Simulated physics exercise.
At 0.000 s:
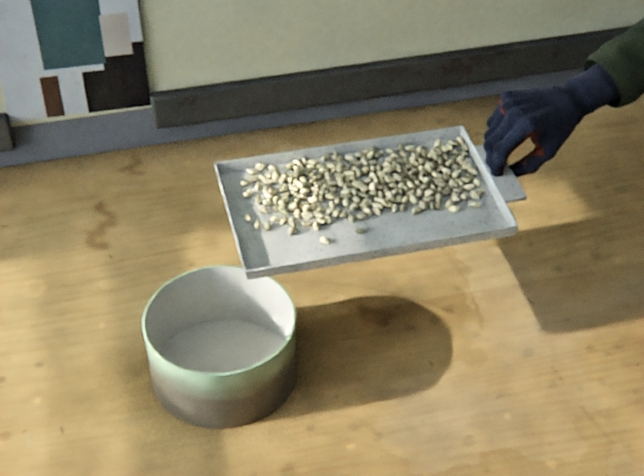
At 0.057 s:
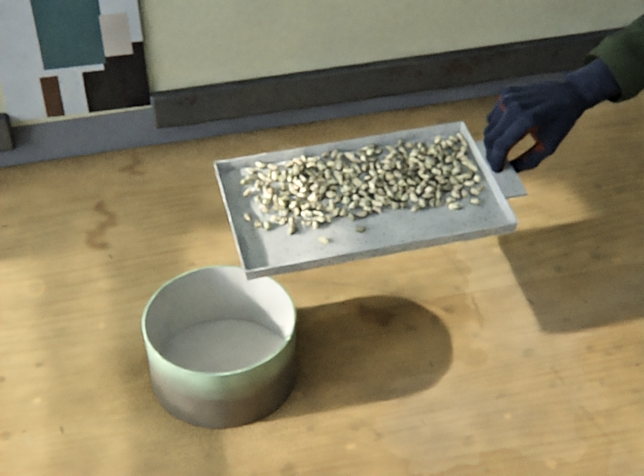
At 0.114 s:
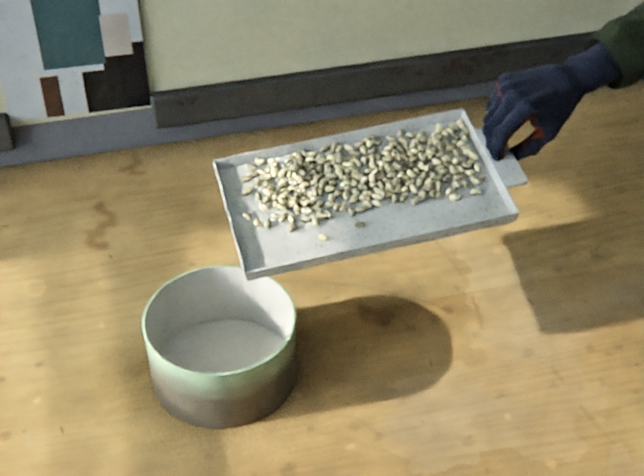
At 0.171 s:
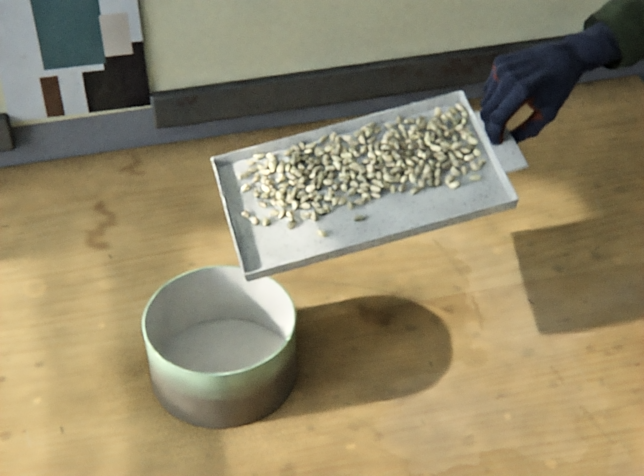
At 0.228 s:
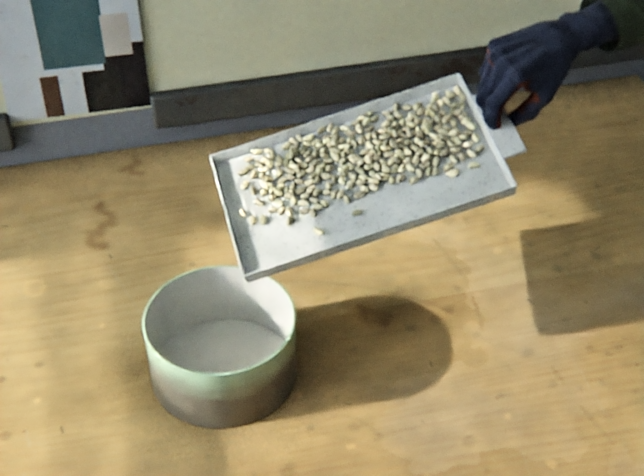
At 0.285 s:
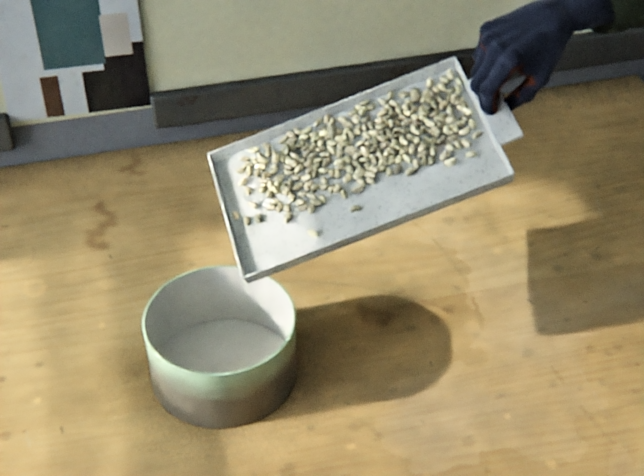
A gloved hand raises the right end of a tray of white beans beside a pot.
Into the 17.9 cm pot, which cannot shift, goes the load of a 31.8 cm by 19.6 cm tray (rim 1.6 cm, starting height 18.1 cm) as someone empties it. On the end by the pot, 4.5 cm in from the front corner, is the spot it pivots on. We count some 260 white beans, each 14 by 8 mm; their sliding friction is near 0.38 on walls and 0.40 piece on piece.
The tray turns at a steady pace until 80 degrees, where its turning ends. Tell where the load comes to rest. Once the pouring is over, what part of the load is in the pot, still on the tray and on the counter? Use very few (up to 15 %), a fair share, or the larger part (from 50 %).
Pot: The larger part, tray: Very few, counter: Very few.
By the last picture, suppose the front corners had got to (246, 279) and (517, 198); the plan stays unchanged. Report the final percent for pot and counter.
You'd end with pot at 75 and counter at 20.
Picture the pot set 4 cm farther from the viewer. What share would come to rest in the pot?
Share in pot: Approx. 65 %.
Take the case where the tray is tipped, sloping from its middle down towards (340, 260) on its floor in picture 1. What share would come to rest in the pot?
55 %.
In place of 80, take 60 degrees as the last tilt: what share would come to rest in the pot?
I'd put it at close to 65 per cent.
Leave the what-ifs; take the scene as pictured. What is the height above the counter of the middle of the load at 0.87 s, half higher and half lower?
Median height: Approx. 18 cm.
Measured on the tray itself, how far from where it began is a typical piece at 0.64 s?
Roughly 10 cm.
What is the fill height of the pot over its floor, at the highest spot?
It reaches roughly 2.5 cm.
After 0.64 s, tilt 49 degrees; the tray holds 100 %, the pot 0 %.
After 0.87 s, tilt 68 degrees; the tray holds 50 %, the pot 15 %.
After 1.22 s, tilt 80 degrees; the tray holds 15 %, the pot 75 %.
In the end, at 2.6 s, pot 90 %, tray 5 %, counter 5 %.
